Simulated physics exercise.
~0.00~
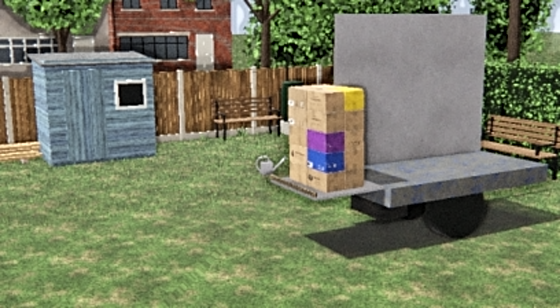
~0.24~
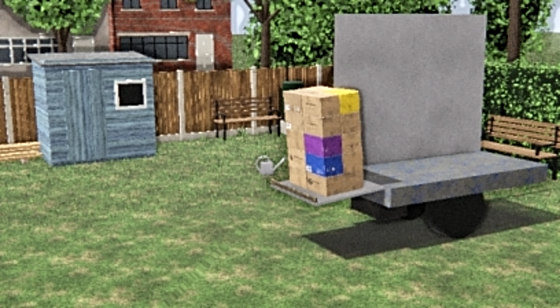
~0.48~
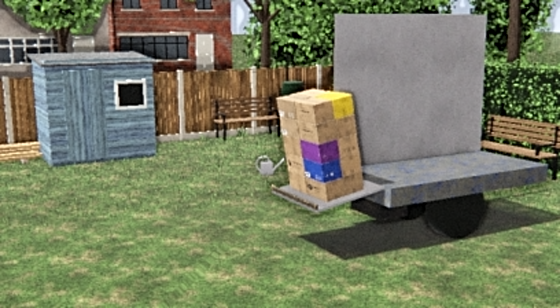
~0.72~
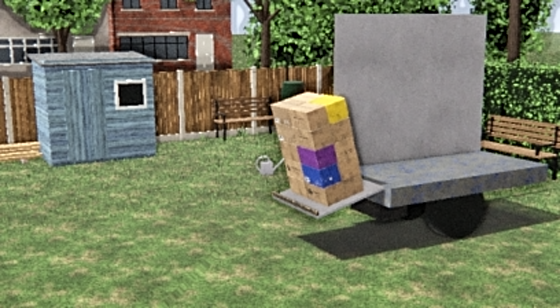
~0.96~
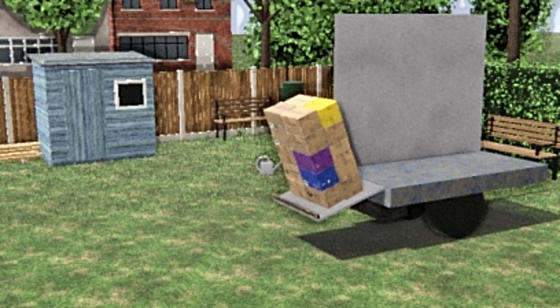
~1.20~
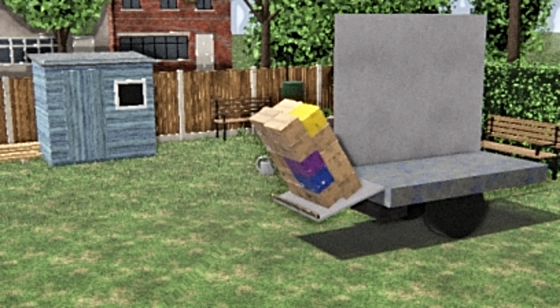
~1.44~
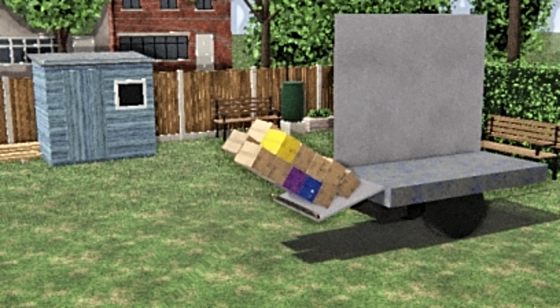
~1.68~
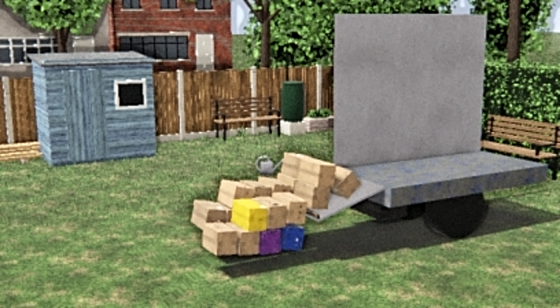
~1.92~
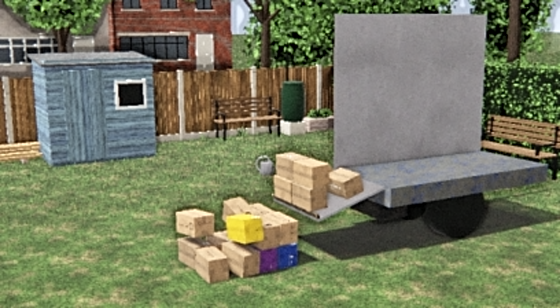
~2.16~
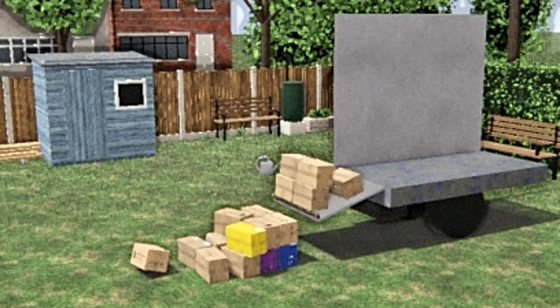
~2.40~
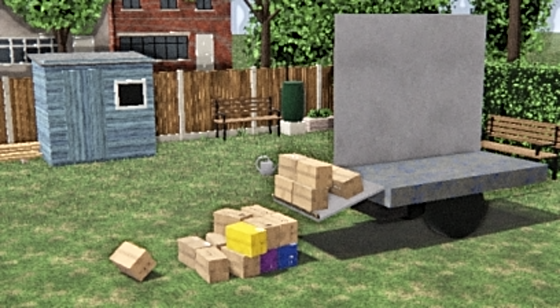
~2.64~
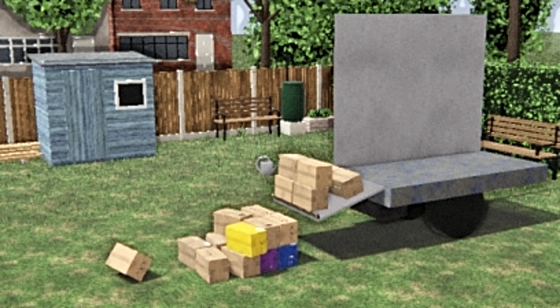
The video shows a stack of cartons on a lorry's tail lift in a garden as the platform tilts down to the left. The stack leans and topples onto the grass, one carton tumbling farther left, while the yellow, purple and blue ones lie fallen and several stay aboard.
